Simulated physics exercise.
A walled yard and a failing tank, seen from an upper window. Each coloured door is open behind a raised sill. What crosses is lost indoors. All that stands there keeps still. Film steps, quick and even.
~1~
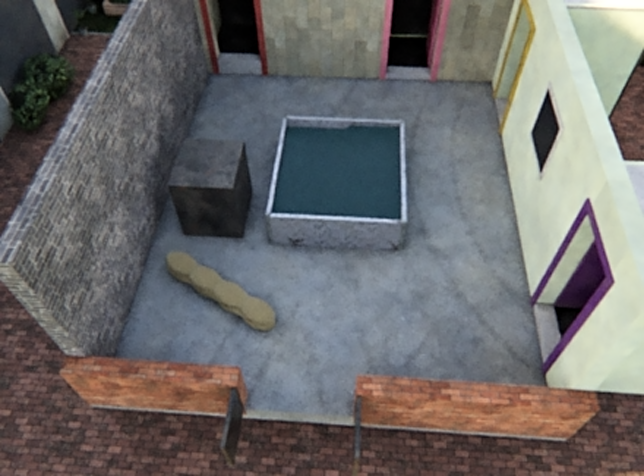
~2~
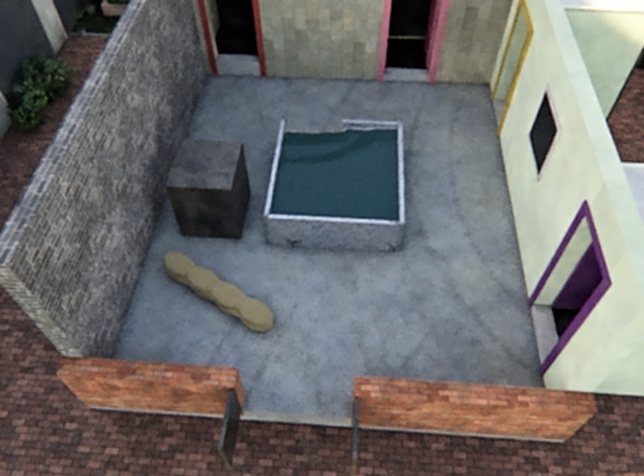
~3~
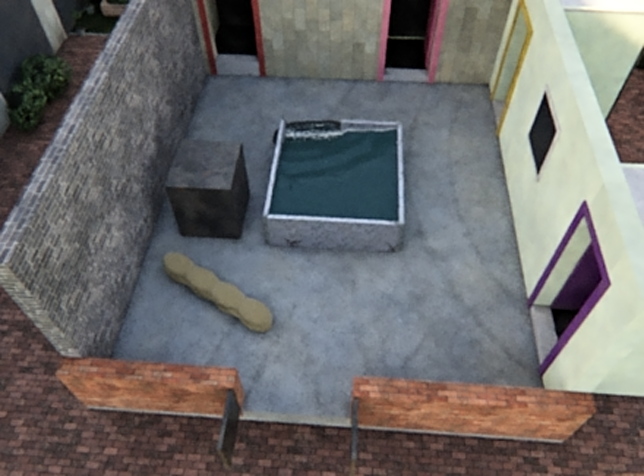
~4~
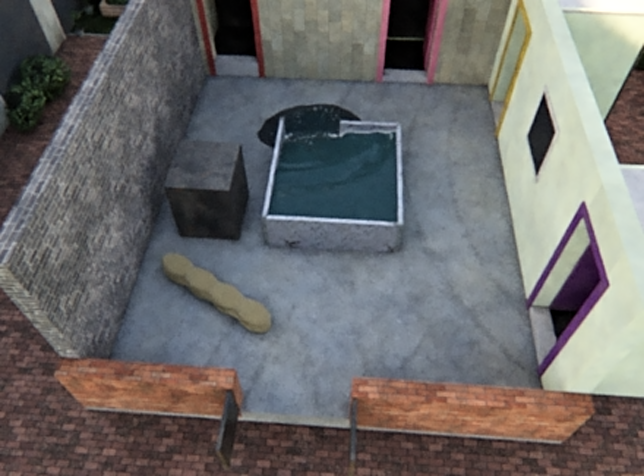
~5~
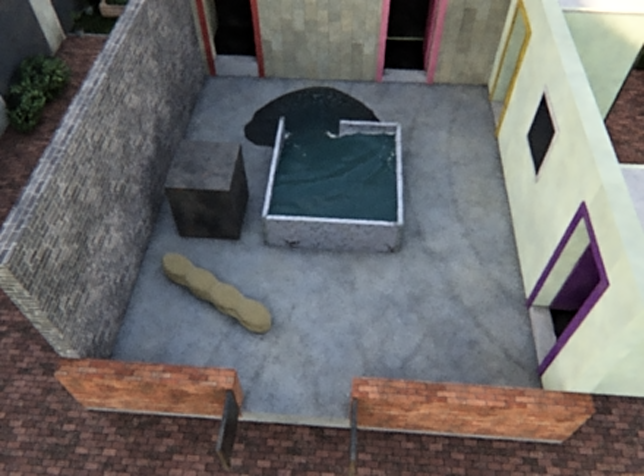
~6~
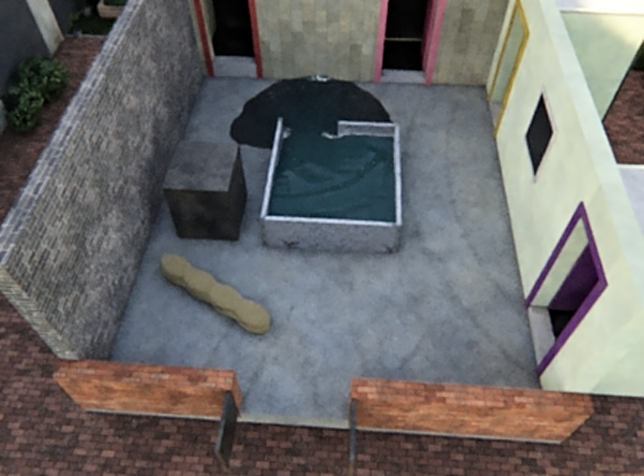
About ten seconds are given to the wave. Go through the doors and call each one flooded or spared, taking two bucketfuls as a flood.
Yellow door: Flooded, purple door: Spared, pink door: Spared, red door: Spared.
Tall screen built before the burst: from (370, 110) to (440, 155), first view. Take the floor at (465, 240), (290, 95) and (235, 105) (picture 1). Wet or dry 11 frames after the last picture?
Taking the points in turn, they are high and dry, inundated and inundated.
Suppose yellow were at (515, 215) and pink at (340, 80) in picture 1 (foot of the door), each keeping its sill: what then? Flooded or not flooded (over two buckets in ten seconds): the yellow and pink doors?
As I see it, the yellow door remains below the limit, and the pink door crosses the limit.
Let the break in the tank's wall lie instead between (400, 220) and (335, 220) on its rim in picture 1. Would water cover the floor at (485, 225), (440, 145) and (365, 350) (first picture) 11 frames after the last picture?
The first point is spared, the second spared, the third soaked.
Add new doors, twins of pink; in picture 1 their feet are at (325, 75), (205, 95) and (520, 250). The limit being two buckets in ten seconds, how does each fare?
Each in turn, the new doors: Breaks the limit, breaks the limit, remains within bounds.
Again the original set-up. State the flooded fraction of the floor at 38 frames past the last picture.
Share estimate: About 70 per cent.
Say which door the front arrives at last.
It's the purple one.
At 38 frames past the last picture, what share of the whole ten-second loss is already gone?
Estimated share: Close to 60 %.
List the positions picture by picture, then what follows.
The first picture shows still water in the tank at (340, 169).
In the second picture, the front is at a hidden place, out from the gap on the tank's far side.
In the third picture, the front is at a hidden place, out from the gap on the tank's far side.
In the fourth picture, the front is at (333, 108), out from the gap on the tank's far side.
In the fifth picture, water pours out on the tank's far side and has run to (332, 91).
In the sixth picture, the front is at (293, 79), out from the gap on the tank's far side.
A moment on, water covers 20 % of the floor; the yellow door not reached, the purple door not reached, the pink door wet at the sill, nothing in, the red door wet at the sill, nothing in.
Next, water covers 25 % of the floor; the yellow door not reached, the purple door not reached, the pink door wet at the sill, nothing in, the red door wet at the sill, nothing in.
Then, water covers 40 % of the floor; the yellow door over two buckets in, the purple door not reached, the pink door under two buckets in, the red door under two buckets in.
Later, water covers 70 % of the floor; the yellow door far over two buckets in, the purple door wet at the sill, nothing in, the pink door under two buckets in, the red door under two buckets in.
In the end, water covers 95 % of the floor; the yellow door far over two buckets in, the purple door wet at the sill, nothing in, the pink door under two buckets in, the red door under two buckets in.
